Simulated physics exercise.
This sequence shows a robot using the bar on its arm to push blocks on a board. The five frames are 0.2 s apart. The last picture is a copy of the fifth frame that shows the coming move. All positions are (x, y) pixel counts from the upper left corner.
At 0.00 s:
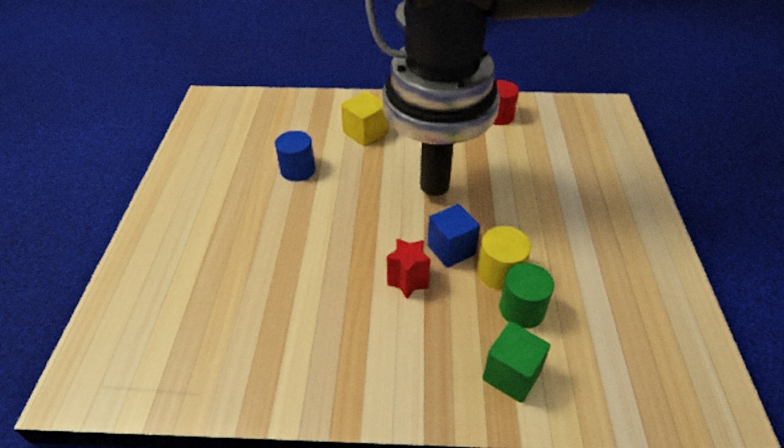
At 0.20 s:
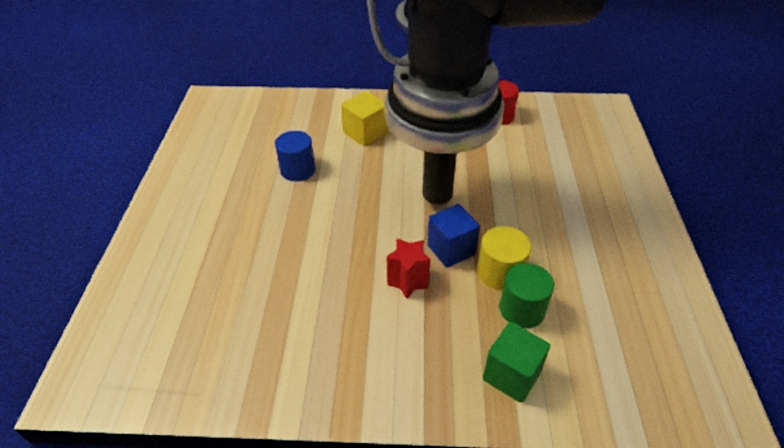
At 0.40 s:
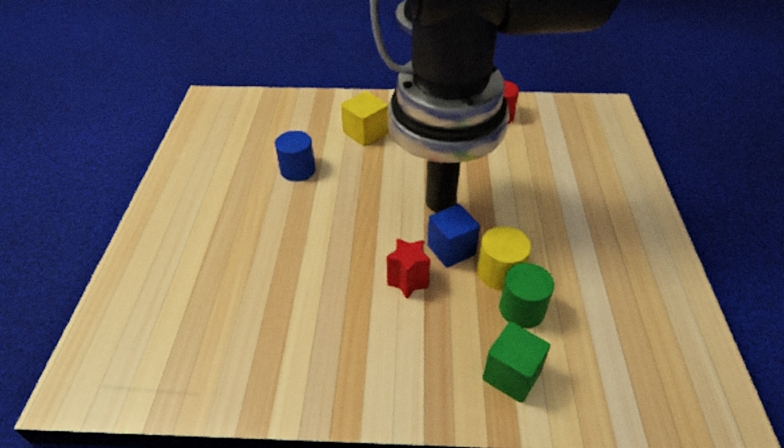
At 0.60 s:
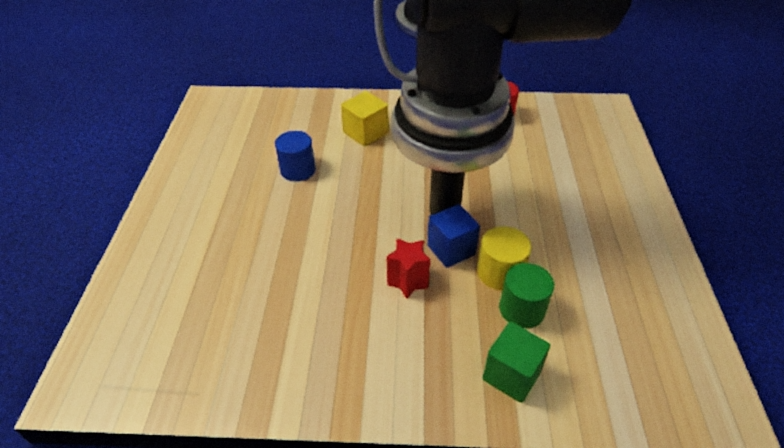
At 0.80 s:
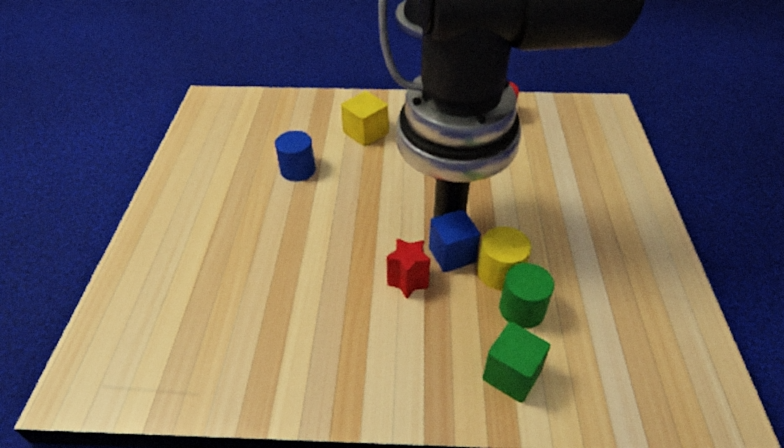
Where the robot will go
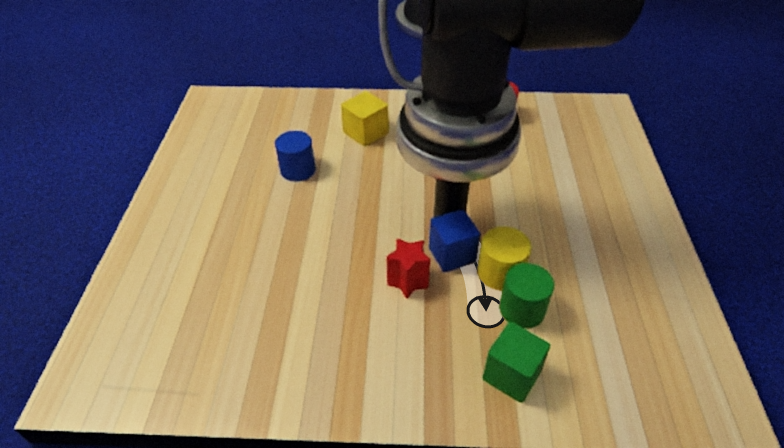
A black bar on a robot arm moved slowly down the wooden board toward the blue cube and nudged it slightly, while the red star and the other coloured blocks stayed still.
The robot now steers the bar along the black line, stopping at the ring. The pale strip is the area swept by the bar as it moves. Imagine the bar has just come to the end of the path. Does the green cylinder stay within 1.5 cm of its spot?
No, I don't think so.
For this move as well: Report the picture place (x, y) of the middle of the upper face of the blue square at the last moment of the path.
Its top middle will sit at (451, 278).
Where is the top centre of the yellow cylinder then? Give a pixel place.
My best guess is (534, 265).
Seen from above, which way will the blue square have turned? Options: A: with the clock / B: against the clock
The one that fits is A, with the clock.
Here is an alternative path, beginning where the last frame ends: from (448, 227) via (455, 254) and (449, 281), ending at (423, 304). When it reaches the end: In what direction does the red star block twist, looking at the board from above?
Short answer: Clockwise.
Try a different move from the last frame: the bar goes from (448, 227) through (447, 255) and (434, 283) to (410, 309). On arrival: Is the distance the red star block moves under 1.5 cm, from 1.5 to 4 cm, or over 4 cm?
Offset: 1.5 to 4 cm.
Drawn move, from (448, 227) by way of (468, 251) and (482, 279) to (486, 312).
What follows on the original path. One third of the way, bar (470, 244); blue square (459, 248), turned 45° clockwise.
Two thirds of the way, bar (483, 271); blue square (456, 269), turned 90° clockwise; yellow cylinder (530, 261); green cylinder (553, 300).
At the end, bar (488, 303); blue square (451, 278), turned 110° clockwise; yellow cylinder (534, 265); green square still; green cylinder (558, 303).
